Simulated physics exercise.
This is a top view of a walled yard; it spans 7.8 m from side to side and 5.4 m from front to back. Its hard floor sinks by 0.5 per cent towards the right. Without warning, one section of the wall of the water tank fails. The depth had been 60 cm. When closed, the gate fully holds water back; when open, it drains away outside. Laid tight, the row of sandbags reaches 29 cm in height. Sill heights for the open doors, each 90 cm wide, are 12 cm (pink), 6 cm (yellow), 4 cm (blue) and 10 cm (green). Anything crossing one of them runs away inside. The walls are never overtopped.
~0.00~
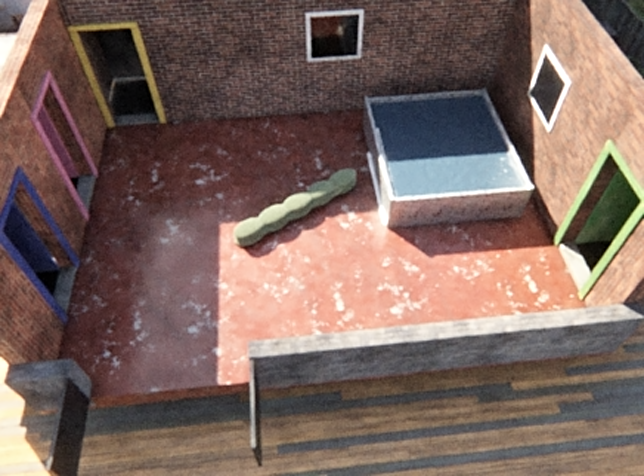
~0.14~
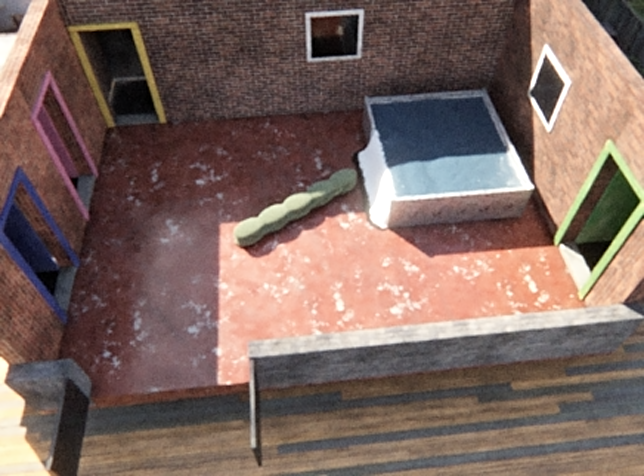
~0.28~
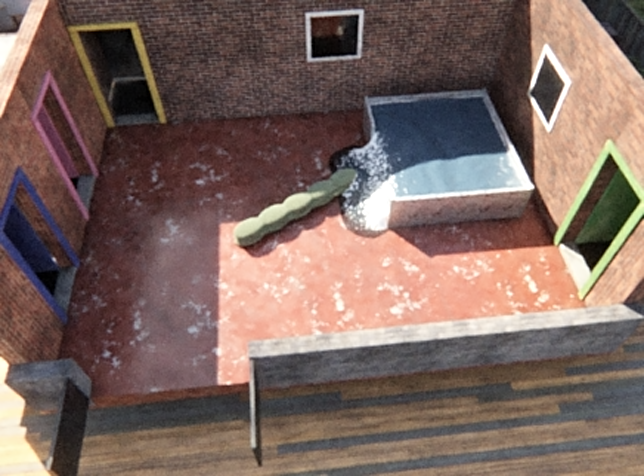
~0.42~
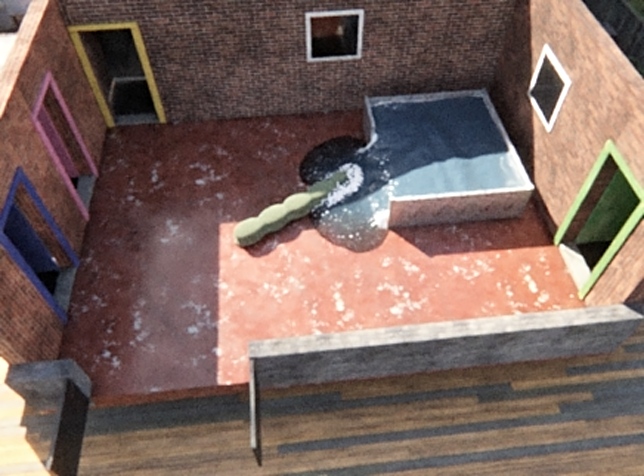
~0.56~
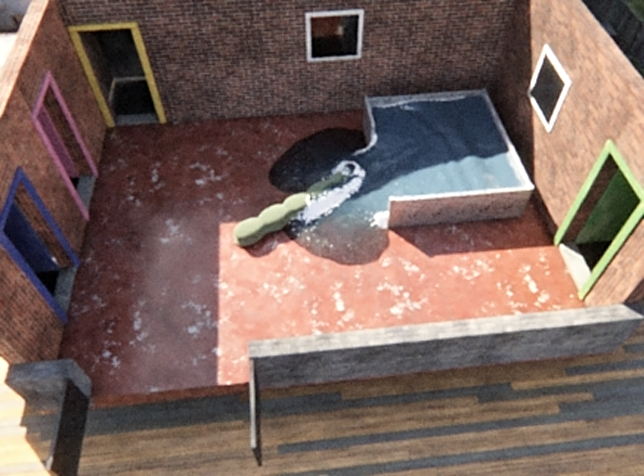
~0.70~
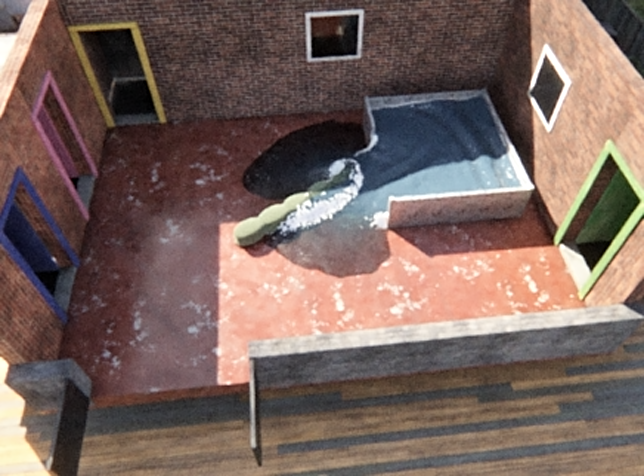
In a brick-walled yard with a reddish floor, the left side of a raised water tank gives way and water pours out, foaming against a row of green sandbags and spreading in a dark pool on both sides of it.
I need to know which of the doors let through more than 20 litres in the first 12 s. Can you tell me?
Sure: The pink door does not; the yellow door does; the blue door does; the green door does not.
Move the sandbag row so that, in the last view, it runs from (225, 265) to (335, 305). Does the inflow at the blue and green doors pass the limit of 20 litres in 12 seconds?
Doors: Blue exceeds / green stays under.
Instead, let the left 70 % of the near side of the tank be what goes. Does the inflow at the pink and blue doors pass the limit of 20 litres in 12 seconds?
Compared with that limit, pink falls short while blue goes higher.
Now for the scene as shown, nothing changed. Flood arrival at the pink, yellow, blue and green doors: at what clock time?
Pink: 2.0 s; yellow: 2.0 s; blue: 3.0 s; green: 5.5 s.
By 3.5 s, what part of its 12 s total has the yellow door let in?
Some 15 per cent by then.
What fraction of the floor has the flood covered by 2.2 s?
Covered: Roughly 65 %.
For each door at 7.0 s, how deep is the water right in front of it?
Depths in centimetres - pink: 6, yellow: 9, blue: 9, green: 5.
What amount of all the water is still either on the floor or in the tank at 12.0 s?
About 66 percent of the water remains.
After 1.4 s water covers 35 % of the floor and is deepest (43 cm) near (358, 186); pink door not reached, yellow door not reached, blue door not reached, green door not reached.
After 2.2 s water covers 65 % of the floor and is deepest (38 cm) near (358, 186); pink door 7 cm at the sill, 0 L in, yellow door 7 cm at the sill, 0 L in, blue door not reached, green door not reached.
After 3.5 s water covers 75 % of the floor and is deepest (22 cm) near (358, 186); pink door 13 cm at the sill, 0 L in, yellow door 11 cm at the sill, 10 L in, blue door 10 cm at the sill, 1 L in, green door not reached.
After 7.0 s water covers 90 % of the floor and is deepest (14 cm) near (262, 319); pink door 6 cm at the sill, 1 L in, yellow door 9 cm at the sill, 64 L in, blue door 9 cm at the sill, 74 L in, green door 5 cm at the sill, 0 L in.
After 12.0 s water covers 95 % of the floor and is deepest (10 cm) near (586, 331); pink door 4 cm at the sill, 1 L in, yellow door 5 cm at the sill, 71 L in, blue door 3 cm at the sill, 94 L in, green door 9 cm at the sill, 0 L in.
